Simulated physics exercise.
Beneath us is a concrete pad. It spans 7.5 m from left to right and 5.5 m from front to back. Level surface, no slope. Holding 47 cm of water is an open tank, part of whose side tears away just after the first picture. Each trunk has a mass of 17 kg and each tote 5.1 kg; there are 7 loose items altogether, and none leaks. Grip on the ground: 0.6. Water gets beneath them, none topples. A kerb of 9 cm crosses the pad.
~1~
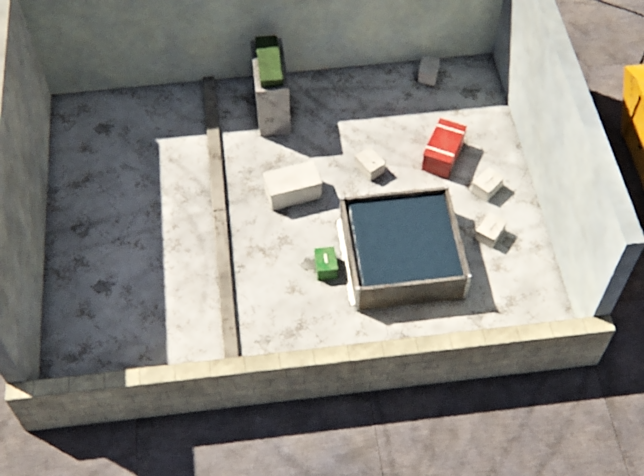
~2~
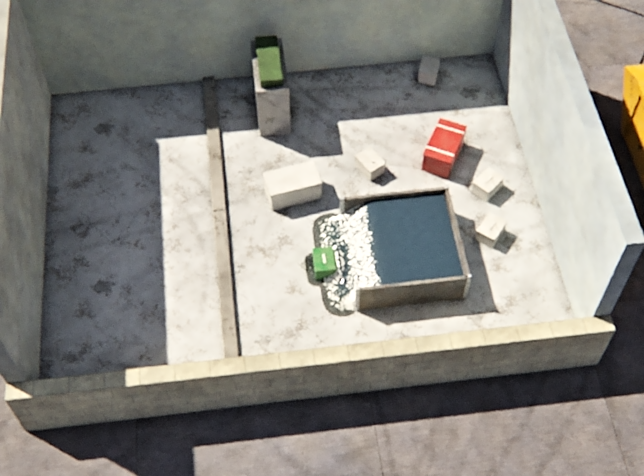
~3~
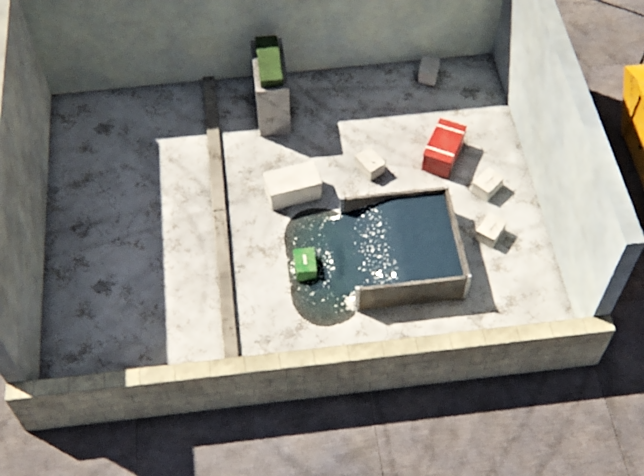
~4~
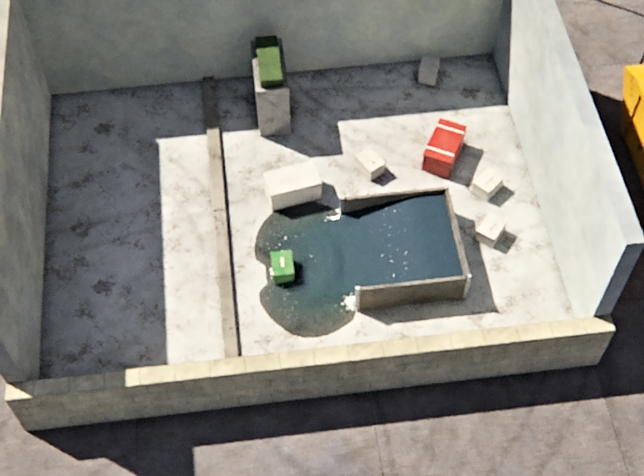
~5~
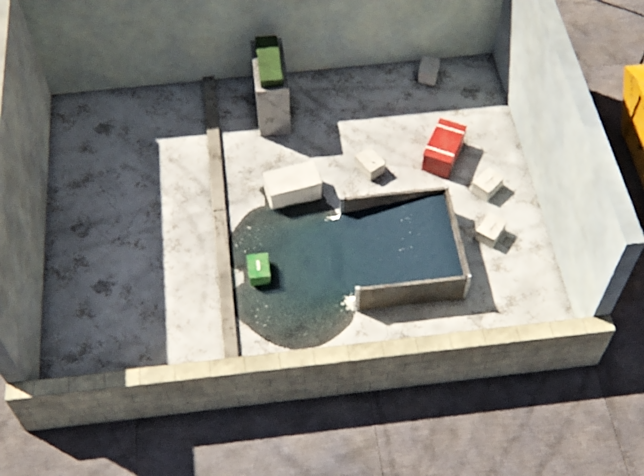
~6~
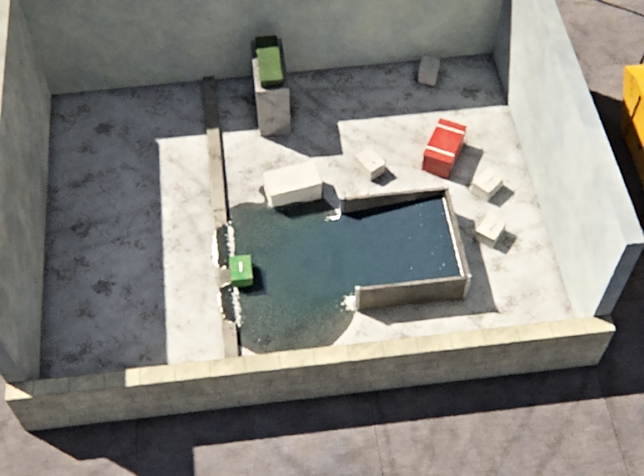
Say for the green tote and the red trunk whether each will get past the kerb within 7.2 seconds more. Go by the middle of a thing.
Judging by the centre, the green tote reaches the far side and the red trunk fails to get over.
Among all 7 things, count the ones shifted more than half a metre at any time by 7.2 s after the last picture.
Count: 1.
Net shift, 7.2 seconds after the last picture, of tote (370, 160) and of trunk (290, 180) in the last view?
First 0 cm, then 20 cm.
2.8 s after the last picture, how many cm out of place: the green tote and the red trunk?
By then roughly 250 cm and 0 cm, respectively.
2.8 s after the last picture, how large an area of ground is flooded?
Flooded: Near 24 m2.
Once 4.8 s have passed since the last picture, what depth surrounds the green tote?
Around 2 cm.
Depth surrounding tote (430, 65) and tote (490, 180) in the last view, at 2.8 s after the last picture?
I'd put it at 0 cm and 0 cm respectively.
Then, 0.9 s after the last picture the green tote is near (229, 266), 1.4 m from its start, afloat; the red trunk is near (445, 140), 0.0 m from its start, aground; 0 of 7 are over the mark; 1 afloat.
Then, 2.8 s after the last picture the green tote is near (133, 285), 2.7 m from its start, aground; the red trunk is near (445, 140), 0.0 m from its start, aground; 1 of 7 are over the mark; 0 afloat.
Then, 4.8 s after the last picture the green tote is near (177, 279), 2.1 m from its start, aground; the red trunk is near (445, 140), 0.0 m from its start, aground; 1 of 7 are over the mark; 0 afloat.
Then, 7.2 s after the last picture the green tote is near (177, 279), 2.1 m from its start, aground; the red trunk is near (445, 140), 0.0 m from its start, aground; 1 of 7 are over the mark; 0 afloat.
